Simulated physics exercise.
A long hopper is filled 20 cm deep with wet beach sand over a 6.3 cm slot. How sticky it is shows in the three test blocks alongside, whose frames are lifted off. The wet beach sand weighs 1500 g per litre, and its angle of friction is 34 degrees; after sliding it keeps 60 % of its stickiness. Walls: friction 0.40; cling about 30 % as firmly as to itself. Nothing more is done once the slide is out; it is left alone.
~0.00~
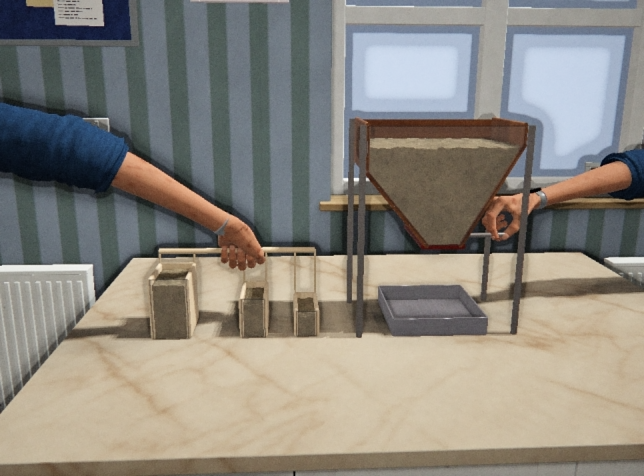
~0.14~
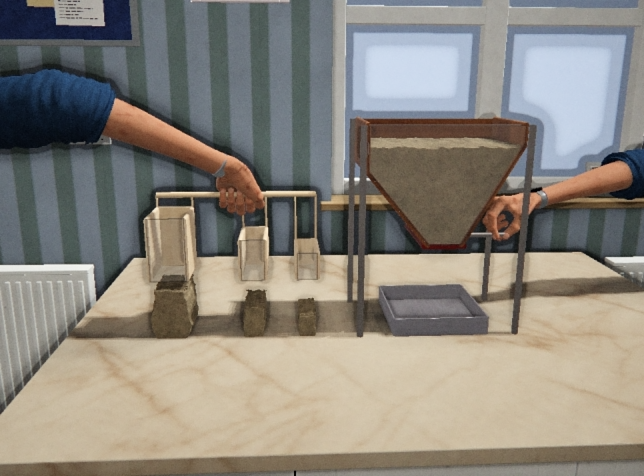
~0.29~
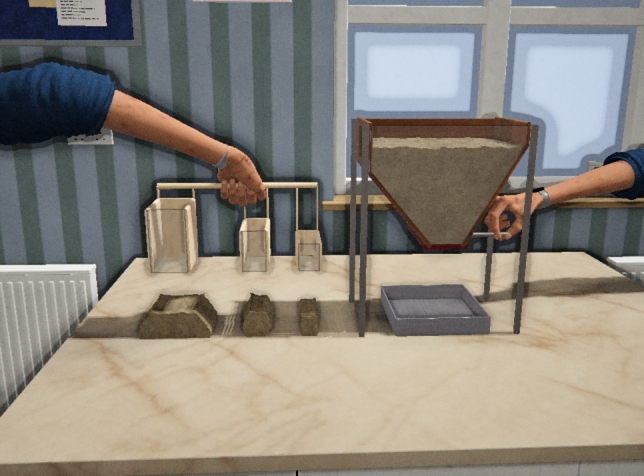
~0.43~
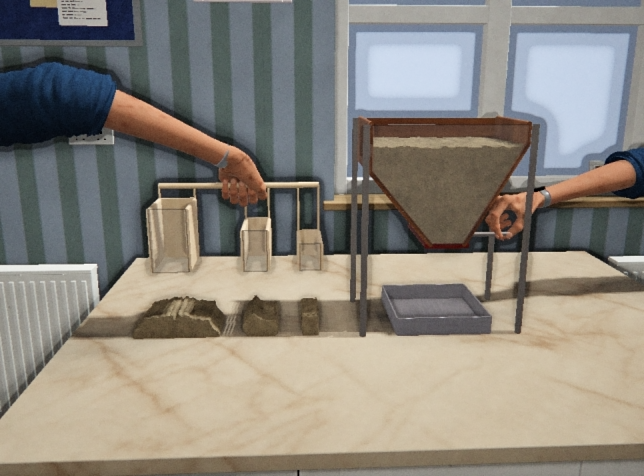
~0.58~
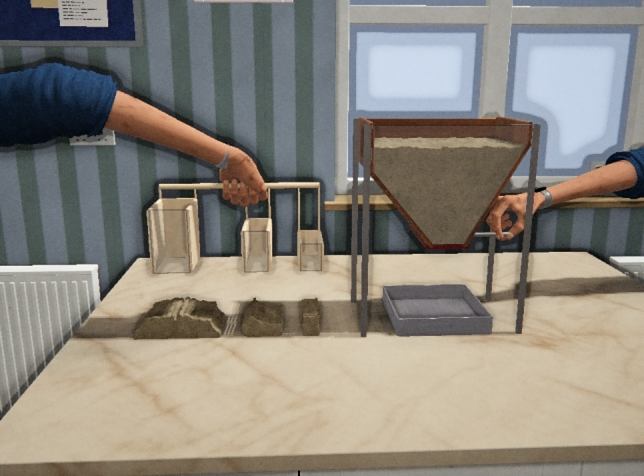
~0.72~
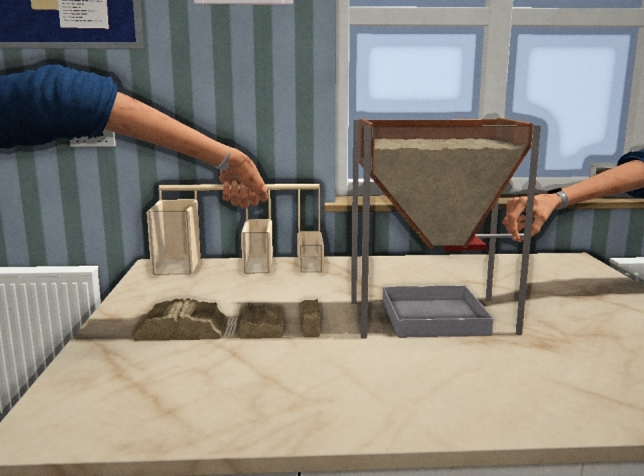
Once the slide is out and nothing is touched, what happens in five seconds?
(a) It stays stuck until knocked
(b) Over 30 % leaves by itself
(b) Over 30 % leaves by itself.
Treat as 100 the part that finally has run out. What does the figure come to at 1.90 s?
The share is about 80 %.
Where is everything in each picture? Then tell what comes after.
In the first frame, end of the slide at (459, 247), not yet moved; highest point of the wet beach sand at (479, 147); test blocks 12 cm, 7.4 cm, 4.7 cm high (left to right).
In the second frame, end of the slide at (459, 247), not yet moved; highest point of the wet beach sand at (480, 147); test blocks 11 cm, 6.9 cm, 4.7 cm high (left to right).
In the third frame, end of the slide at (461, 246), not yet moved; highest point of the wet beach sand at (482, 147); test blocks 6.1 cm, 5.8 cm, 4.7 cm high (left to right).
In the fourth frame, end of the slide at (462, 246), not yet moved; highest point of the wet beach sand at (483, 146); test blocks 5.7 cm, 5.2 cm, 4.7 cm high (left to right).
In the fifth frame, end of the slide at (463, 246), not yet moved; highest point of the wet beach sand at (484, 147); test blocks 5.7 cm, 4.7 cm, 4.7 cm high (left to right).
In the sixth frame, end of the slide at (481, 248), moved 3.7 cm; highest point of the wet beach sand at (495, 148); test blocks 5.7 cm, 3.8 cm, 4.7 cm high (left to right).
By 1.07 s, 10 % has run out.
By 1.49 s, 49 % has run out.
By 1.90 s, 84 % has run out.
By 2.32 s, 100 % has run out.
By 5.62 s, at the end, 100 % has run out.
